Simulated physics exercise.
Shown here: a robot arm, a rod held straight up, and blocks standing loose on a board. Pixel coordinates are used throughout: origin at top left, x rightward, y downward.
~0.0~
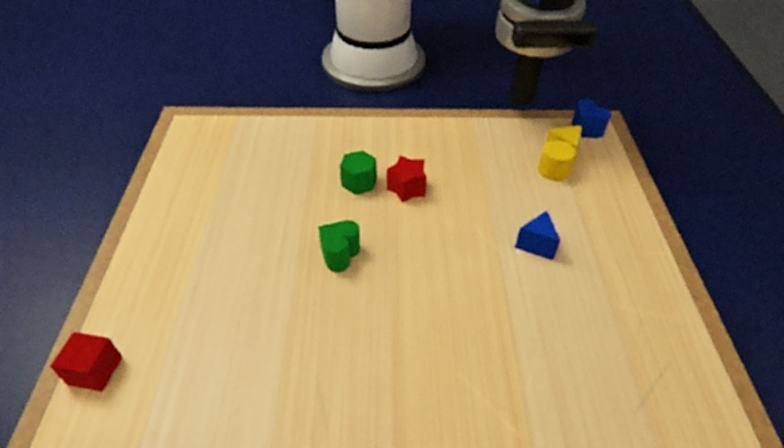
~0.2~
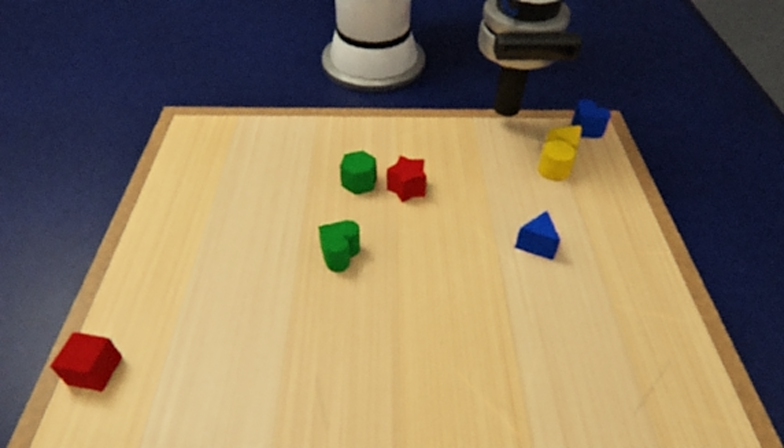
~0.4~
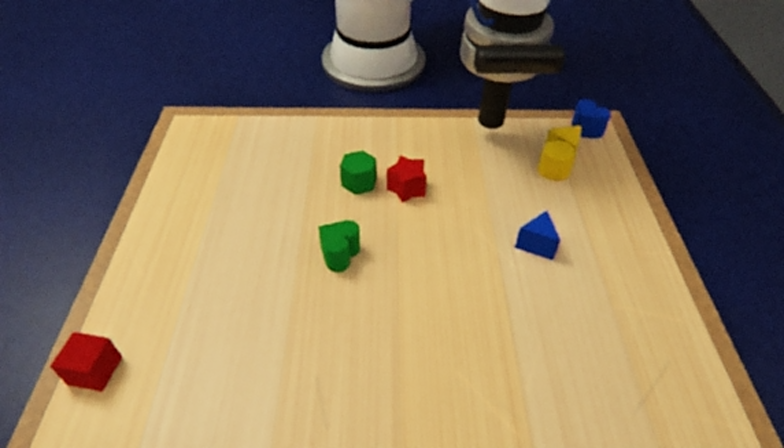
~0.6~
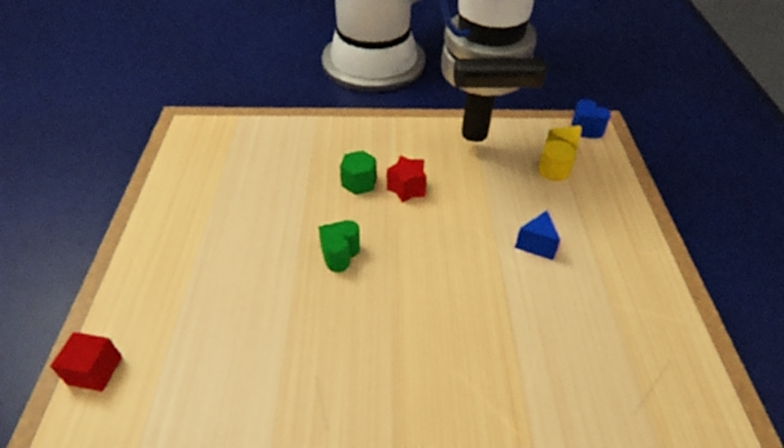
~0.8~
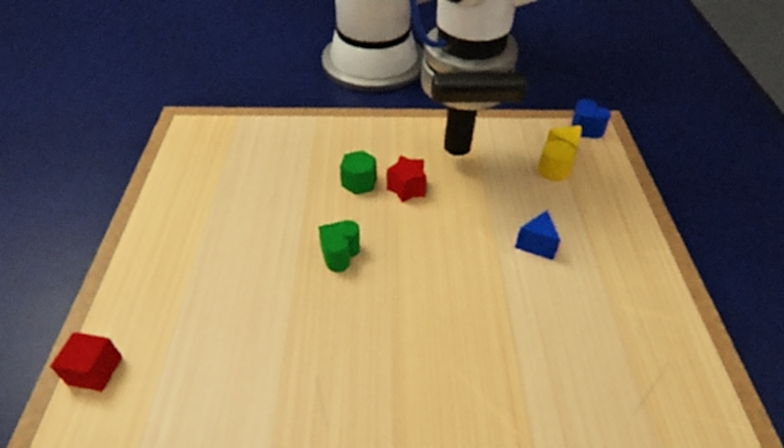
On a light wooden board scattered with red, green, blue and yellow blocks, a robot arm moved its dark upright rod a short way left and toward the viewer, while every block stayed still.
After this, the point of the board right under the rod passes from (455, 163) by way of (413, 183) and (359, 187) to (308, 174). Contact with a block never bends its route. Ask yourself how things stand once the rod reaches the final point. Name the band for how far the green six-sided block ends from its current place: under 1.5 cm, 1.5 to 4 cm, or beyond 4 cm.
I'd go with over 4 cm for this block.
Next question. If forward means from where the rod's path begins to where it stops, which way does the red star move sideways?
Taking start-to-end as forward, the block's sideways shift goes to the left.
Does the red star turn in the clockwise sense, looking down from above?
My answer is no.
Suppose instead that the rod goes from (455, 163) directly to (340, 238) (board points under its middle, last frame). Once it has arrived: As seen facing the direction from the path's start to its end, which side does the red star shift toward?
With start-to-end as forward, it shifts right.
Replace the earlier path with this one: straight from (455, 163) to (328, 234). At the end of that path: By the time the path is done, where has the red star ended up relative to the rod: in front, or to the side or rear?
In front, I predict.
The first path, step by step. One third of the way, rod (412, 168); red star (387, 179), turned 10° anticlockwise.
Two thirds of the way, rod (358, 172); green six-sided block (325, 160), turned 40° clockwise; red star (360, 187), turned 90° anticlockwise.
At the end, rod (306, 159); green six-sided block (274, 148), turned 35° clockwise; red star (359, 187), turned 90° anticlockwise.
